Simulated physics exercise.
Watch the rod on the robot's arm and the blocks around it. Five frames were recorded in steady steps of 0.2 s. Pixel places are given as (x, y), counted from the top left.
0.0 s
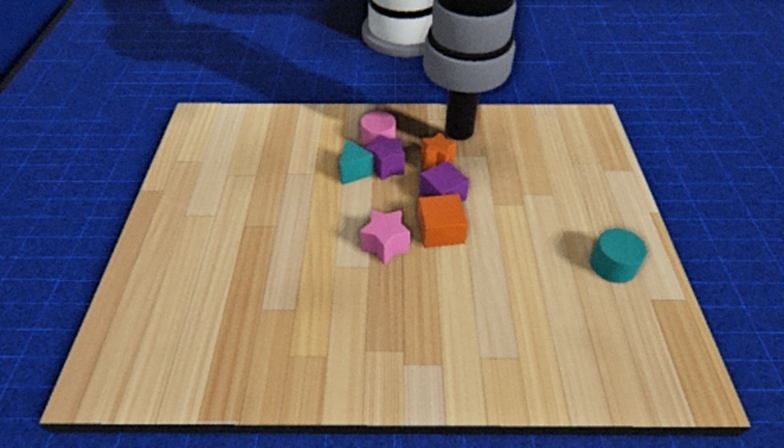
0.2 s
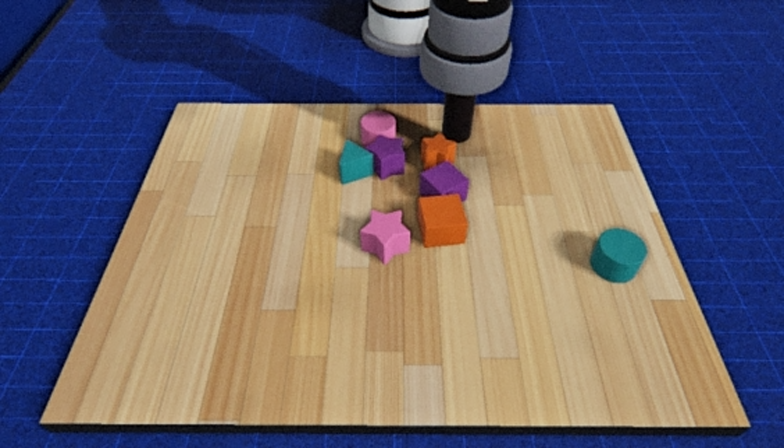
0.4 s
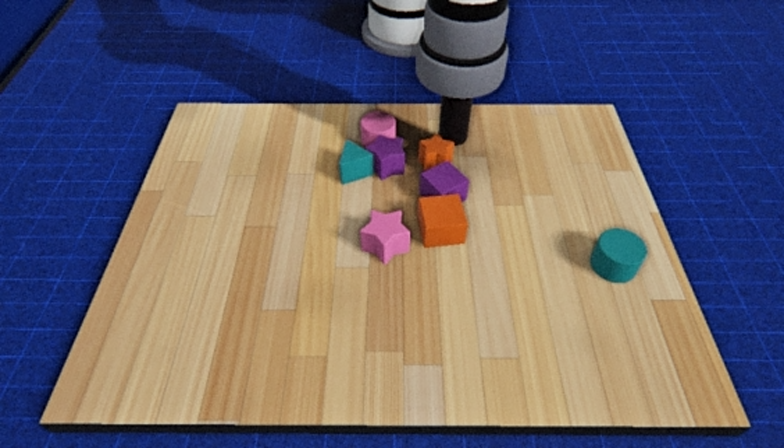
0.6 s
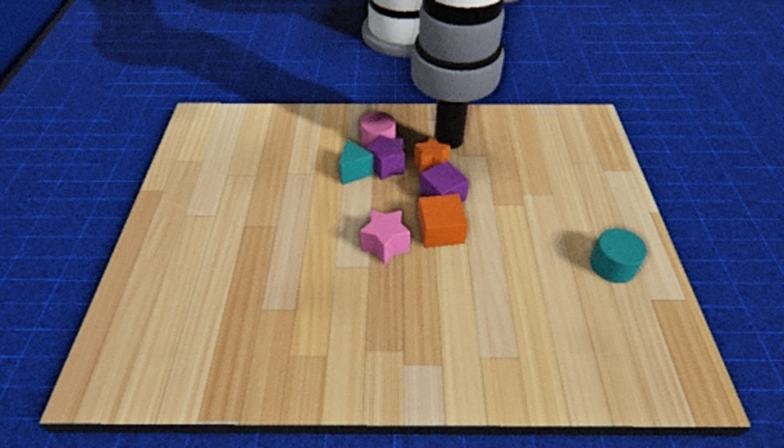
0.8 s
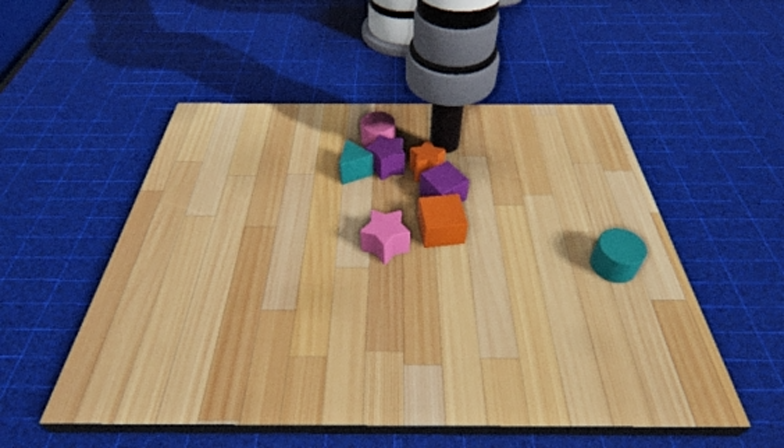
The robot arm's rod nudges the small orange star slightly left among the clustered blocks.
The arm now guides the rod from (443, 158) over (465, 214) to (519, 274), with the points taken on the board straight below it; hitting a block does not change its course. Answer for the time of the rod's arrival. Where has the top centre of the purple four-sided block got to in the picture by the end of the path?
My prediction: (460, 232).
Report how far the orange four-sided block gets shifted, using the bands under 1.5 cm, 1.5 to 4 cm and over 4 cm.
Movement: Over 4 cm.
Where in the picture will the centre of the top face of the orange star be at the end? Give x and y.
My prediction: (420, 163).
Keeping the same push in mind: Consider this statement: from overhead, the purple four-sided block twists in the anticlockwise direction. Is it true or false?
The statement is incorrect.
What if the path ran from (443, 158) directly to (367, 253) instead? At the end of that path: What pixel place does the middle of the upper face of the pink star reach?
The middle of its top is at (371, 261).
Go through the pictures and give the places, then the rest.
In the first frame, lower end of the rod at (459, 132), tops of blocks, purple star at (387, 146), orange star at (439, 144), orange four-sided block at (443, 210), purple four-sided block at (445, 176).
In the second frame, rod at (456, 134), blocks as before.
In the third frame, rod at (453, 137), orange star at (437, 145).
In the fourth frame, rod at (449, 140), orange star at (433, 148).
In the fifth frame, rod at (444, 144), purple star at (387, 146), orange star at (428, 152), orange four-sided block at (443, 210), purple four-sided block at (445, 176).
What follows on the original path. One third of the way, rod at (455, 182); orange star at (420, 163), turned 50° clockwise; orange four-sided block at (438, 237), turned 15° anticlockwise; purple four-sided block at (442, 202), turned 25° clockwise.
Two thirds of the way, rod at (486, 220); orange star at (420, 163), turned 50° clockwise; orange four-sided block at (425, 259), turned 15° clockwise; purple four-sided block at (457, 229), turned 85° clockwise.
At the end, rod at (523, 261); purple star not moved; orange star at (420, 163), turned 50° clockwise; orange four-sided block at (423, 260), turned 15° clockwise; purple four-sided block at (460, 232), turned 100° clockwise.
